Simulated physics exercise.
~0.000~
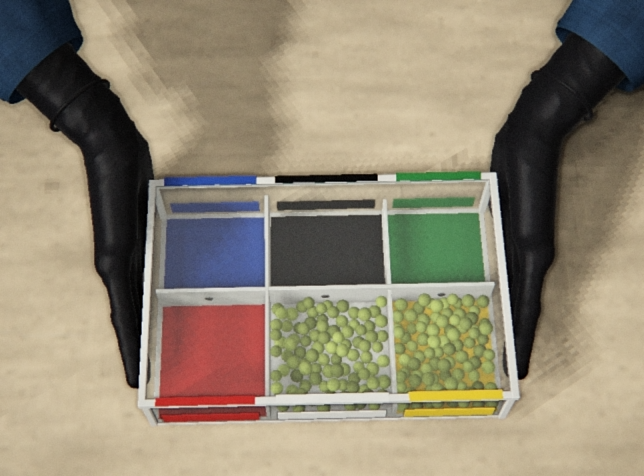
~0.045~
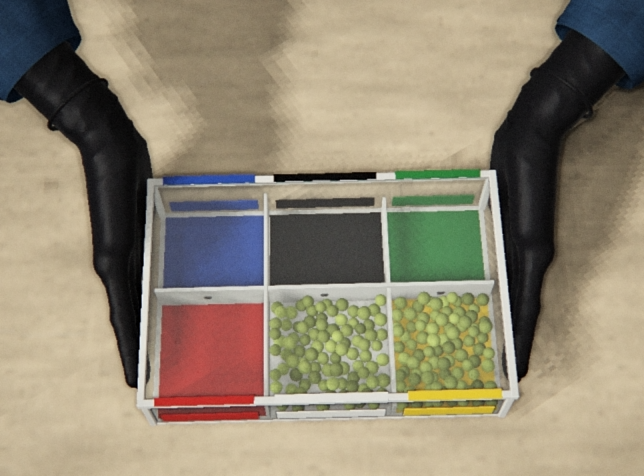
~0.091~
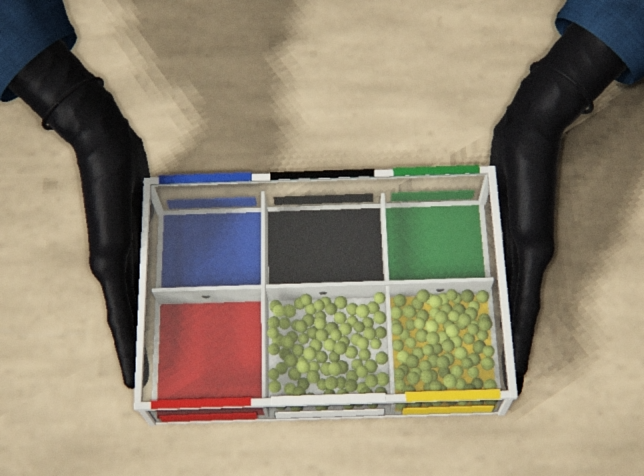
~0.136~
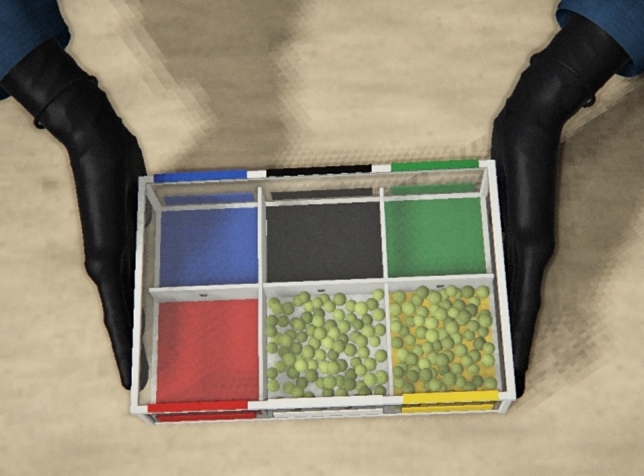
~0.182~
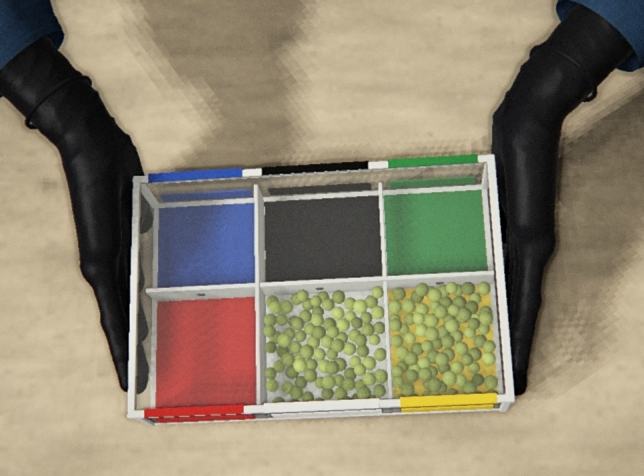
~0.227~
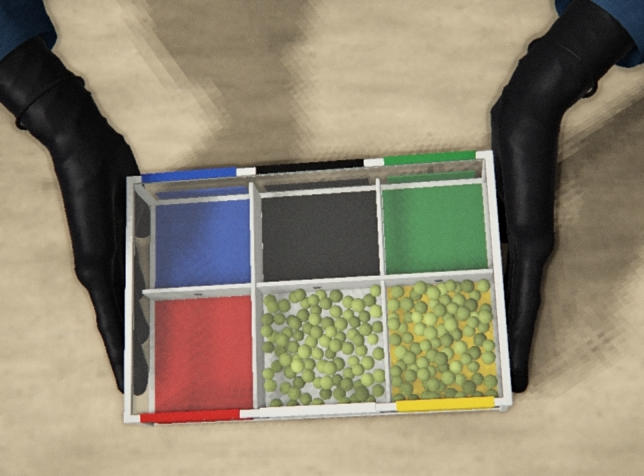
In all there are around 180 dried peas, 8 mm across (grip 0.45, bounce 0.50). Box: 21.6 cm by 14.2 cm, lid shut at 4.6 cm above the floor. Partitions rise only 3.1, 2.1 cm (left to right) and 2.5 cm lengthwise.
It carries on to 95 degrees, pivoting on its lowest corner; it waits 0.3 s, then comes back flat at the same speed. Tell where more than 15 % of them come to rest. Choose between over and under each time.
Red compartment: Under. Blue compartment: Under. Green compartment: Under. Yellow compartment: Over. White compartment: Over. Black compartment: Under.
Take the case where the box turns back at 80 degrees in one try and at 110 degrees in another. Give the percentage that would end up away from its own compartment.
About 20 and 25 per cent.
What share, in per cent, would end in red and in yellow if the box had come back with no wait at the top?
You'd end up with red at 5 per cent and yellow at 25 per cent.
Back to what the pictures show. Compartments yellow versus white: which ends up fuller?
White compartment.
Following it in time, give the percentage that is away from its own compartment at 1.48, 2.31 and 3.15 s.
Taking the three times in turn, it reads 20, 25 and 25.
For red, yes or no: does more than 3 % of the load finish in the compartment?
Red: It does.
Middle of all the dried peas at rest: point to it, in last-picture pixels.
Close to pixel (334, 387).
After 1.48 s, tilt 95 degrees; red 5 %, yellow 30 %, white 65 %.
After 2.31 s, tilt 49 degrees; red 5 %, yellow 30 %, white 65 %.
After 3.15 s, tilt 0 degrees; red 10 %, yellow 30 %, white 65 %.
By 3.7 s all is still; red 10 %, blue 0 %, green 0 %, yellow 30 %, white 65 %, black 0 %.
